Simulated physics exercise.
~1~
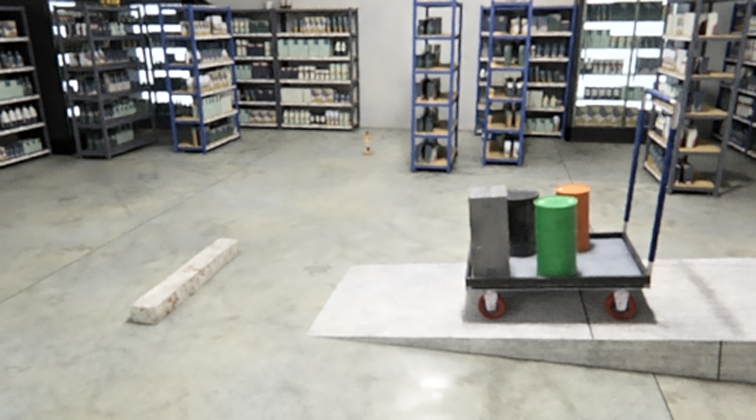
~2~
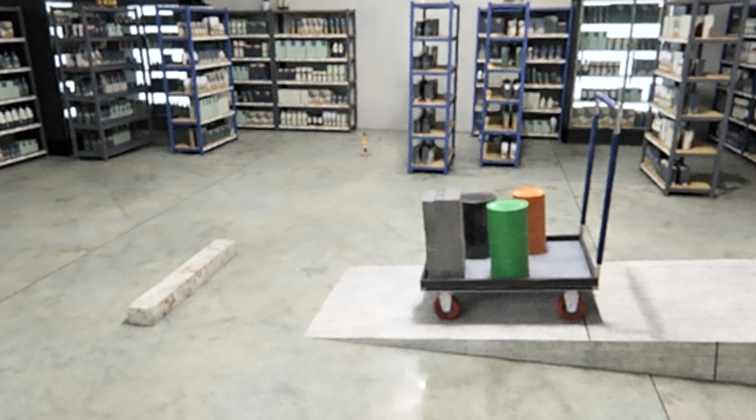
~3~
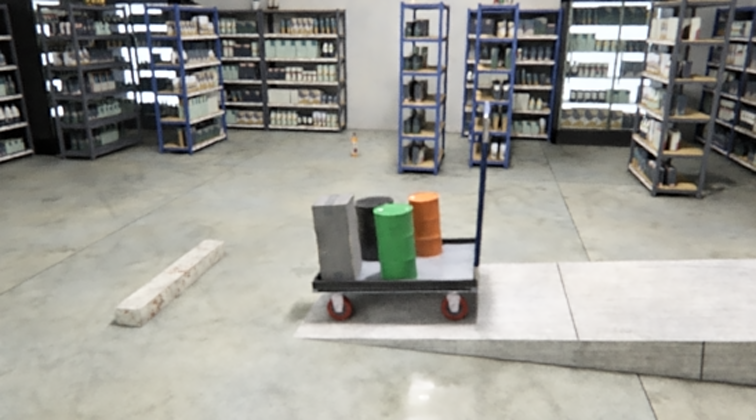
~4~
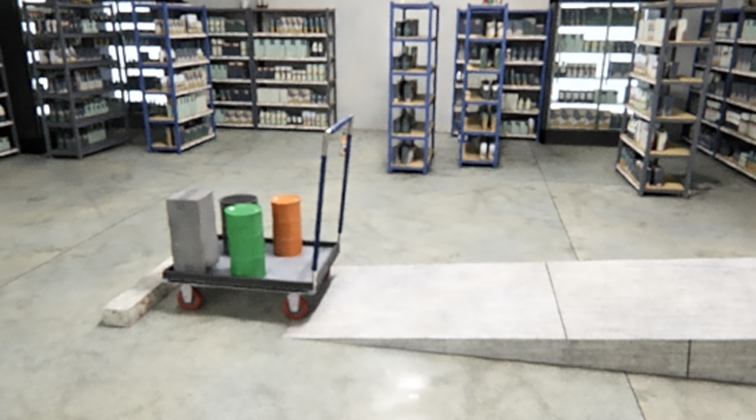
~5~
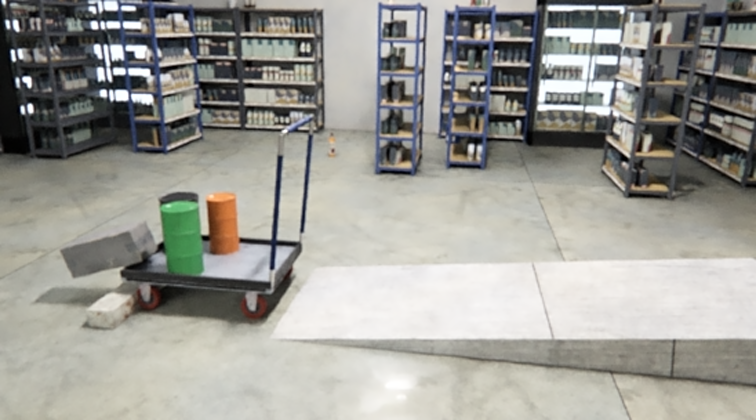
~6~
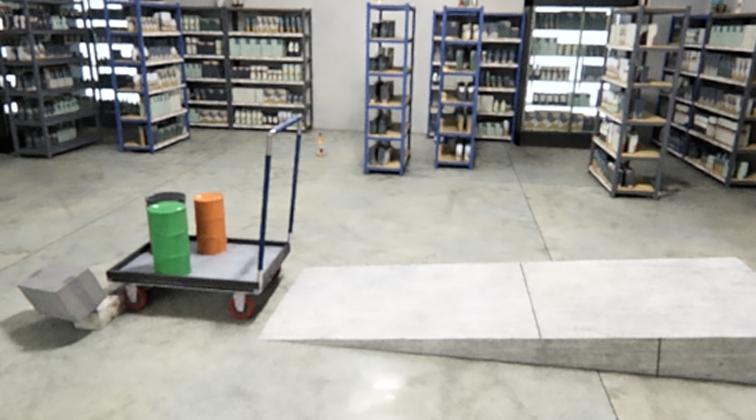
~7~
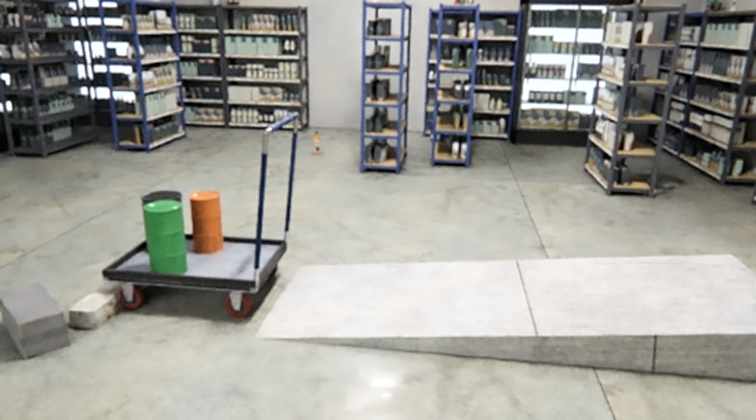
At the start, a flat trolley carrying a grey box, a black pail, an orange canister and a green canister stands on a pale ramp in a storeroom lined with shelves. It rolls left down the slope and onto the flat concrete floor, its load still upright. The trolley reaches the low kerb and stops, and the grey box begins to tip forward. The box topples over the front edge and drops past the kerb to the floor. It ends lying on the ground at the left, while the pail and both canisters remain upright on the halted trolley.
